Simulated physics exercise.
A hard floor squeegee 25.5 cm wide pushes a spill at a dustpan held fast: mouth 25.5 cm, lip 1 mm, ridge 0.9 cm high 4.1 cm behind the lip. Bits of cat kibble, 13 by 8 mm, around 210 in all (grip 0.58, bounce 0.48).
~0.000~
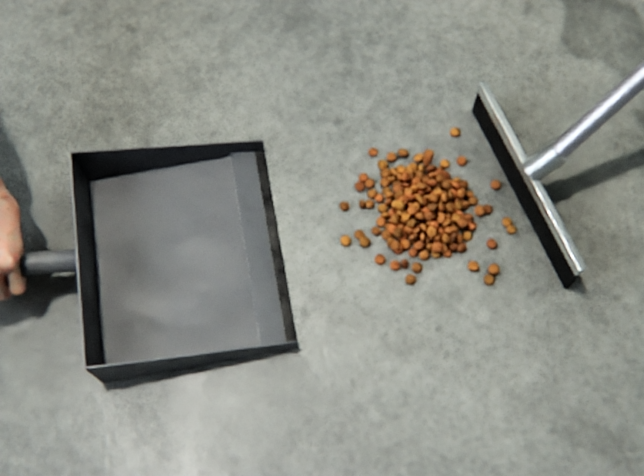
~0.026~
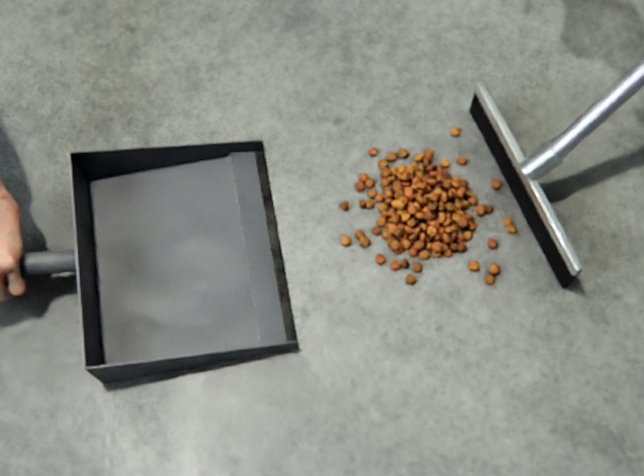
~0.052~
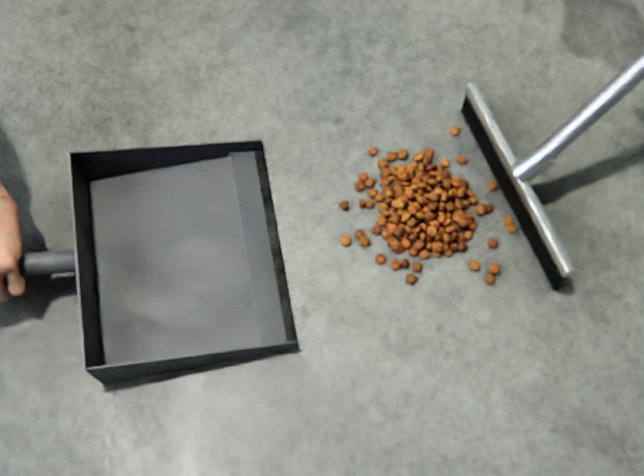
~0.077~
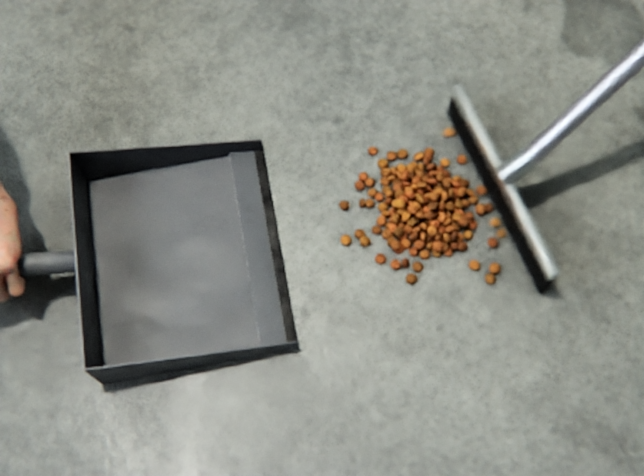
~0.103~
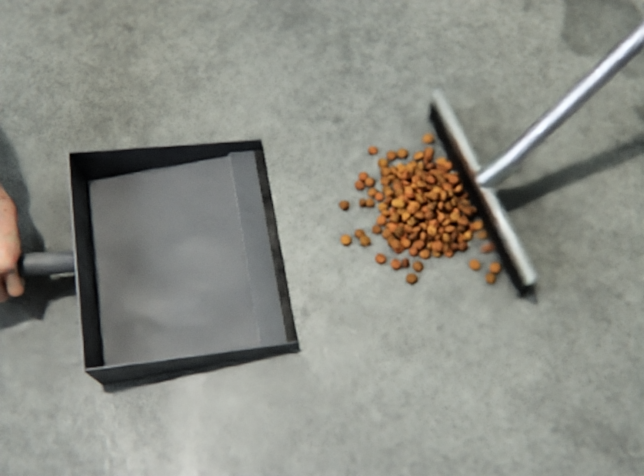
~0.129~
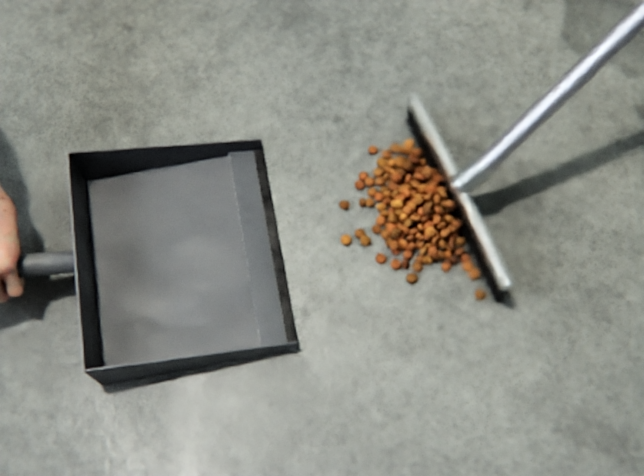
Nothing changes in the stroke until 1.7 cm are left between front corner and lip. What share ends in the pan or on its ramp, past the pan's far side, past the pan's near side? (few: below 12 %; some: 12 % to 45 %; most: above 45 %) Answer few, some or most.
Pan: Most, far side: Few, near side: Few.
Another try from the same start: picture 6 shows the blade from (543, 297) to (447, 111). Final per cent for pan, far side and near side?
Pan 40, far 0, near 15.
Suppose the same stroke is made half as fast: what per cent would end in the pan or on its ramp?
It would be near 30 per cent.
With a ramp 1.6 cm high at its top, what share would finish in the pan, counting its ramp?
Then about 55 per cent.
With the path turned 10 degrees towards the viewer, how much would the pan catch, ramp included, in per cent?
Then about 60 per cent.
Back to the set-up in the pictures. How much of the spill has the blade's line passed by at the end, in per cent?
Some 0 per cent.
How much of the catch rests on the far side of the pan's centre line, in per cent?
About 50 per cent.
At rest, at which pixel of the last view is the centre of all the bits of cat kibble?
Near (266, 255).
After 0.22 s, middle of the blade 11 cm from the lip; 0 % over the lip, far side 0 %, near side 0 %.
After 0.28 s, middle of the blade 6 cm from the lip; 5 % over the lip, far side 0 %, near side 5 %.
After 0.48 s, middle of the blade 4 cm from the lip; 65 % over the lip, far side 0 %, near side 5 %.
In the end, at 1.1 s, pan 60 %, far side 0 %, near side 5 %, in front of the lip or behind the blade 30 %.
